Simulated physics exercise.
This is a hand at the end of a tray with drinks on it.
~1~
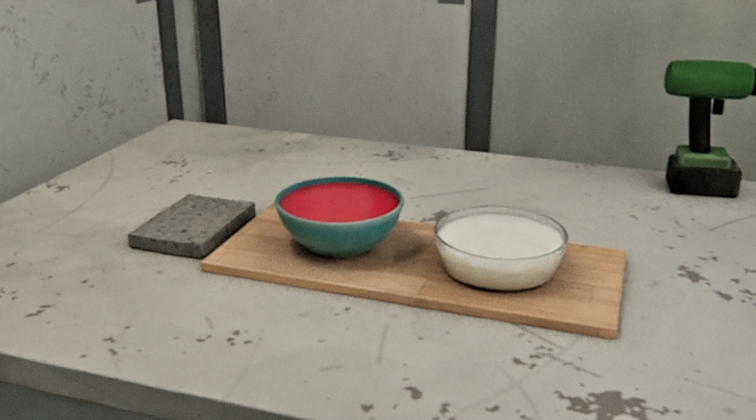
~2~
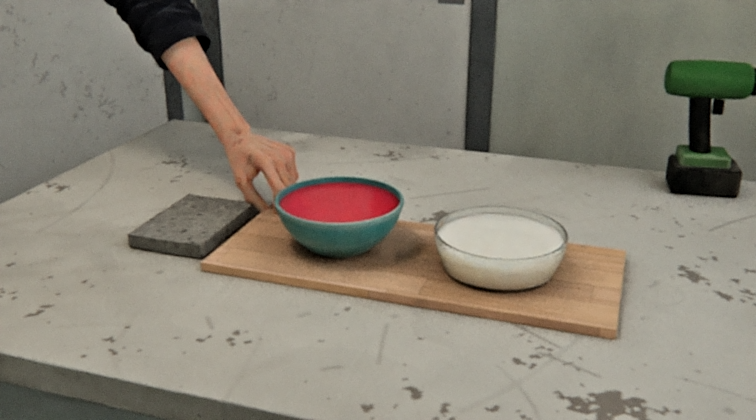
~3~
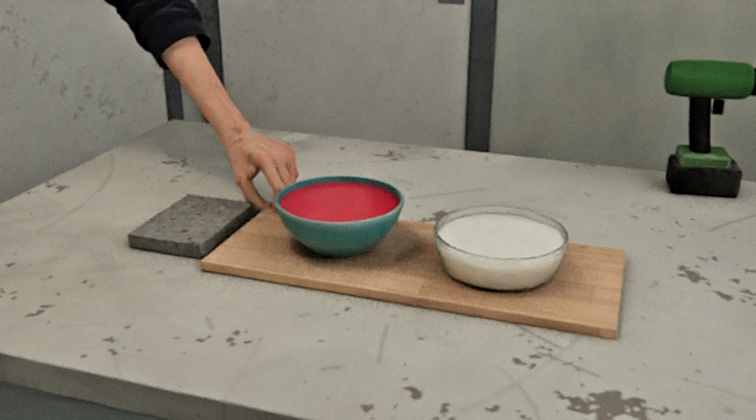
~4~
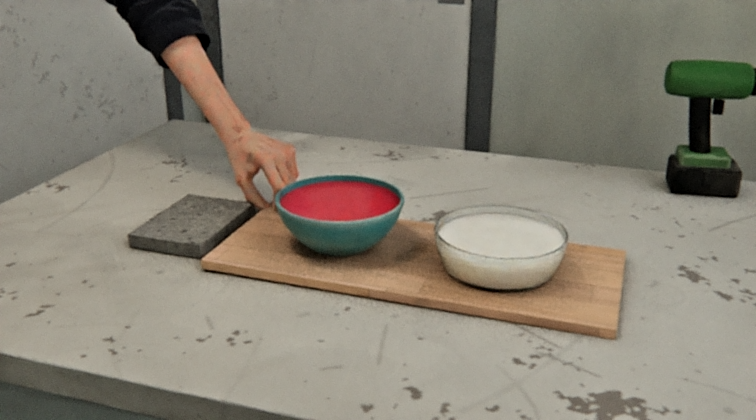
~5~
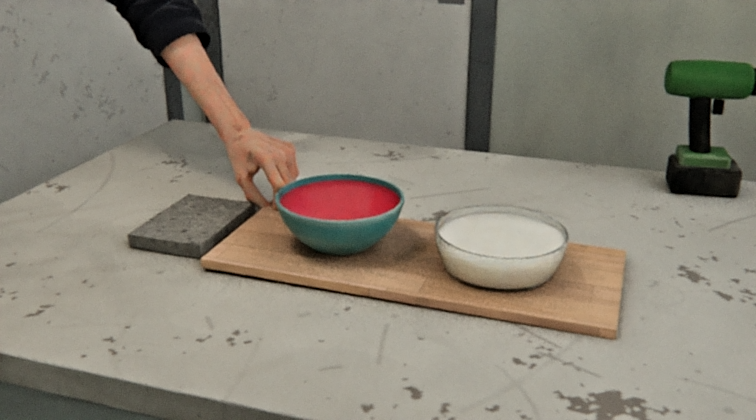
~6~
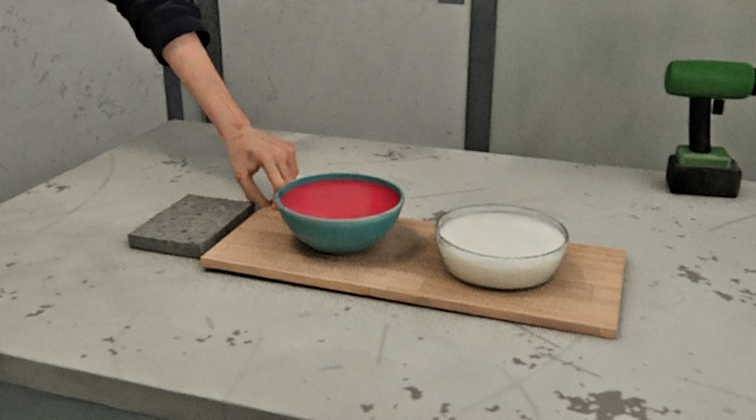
A teal bowl of red liquid and a clear glass dish of white liquid sit on a light wooden board, seen from slightly above on a scuffed, pale grey tabletop. A flat grey slab lies at the left and a green drill stands at the right. A dark-sleeved arm reaches in from the upper left, grips the board's left end and raises it very slightly, while the view stays still.
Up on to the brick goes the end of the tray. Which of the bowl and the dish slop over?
As I see it, bowl: Retains its contents; dish: Retains its contents.
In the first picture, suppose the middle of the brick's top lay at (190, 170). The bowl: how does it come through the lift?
It overflows.
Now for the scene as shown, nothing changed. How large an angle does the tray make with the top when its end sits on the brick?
3 degrees or so.
Shortly, the tray slopes by about 2°; bowl, none is lost; dish, none is lost.
Then, the tray slopes by about 4°; bowl, none is lost; dish, none is lost.
At the finish, the tray slopes by about 3°, resting on the brick; bowl, none is lost; dish, none is lost.
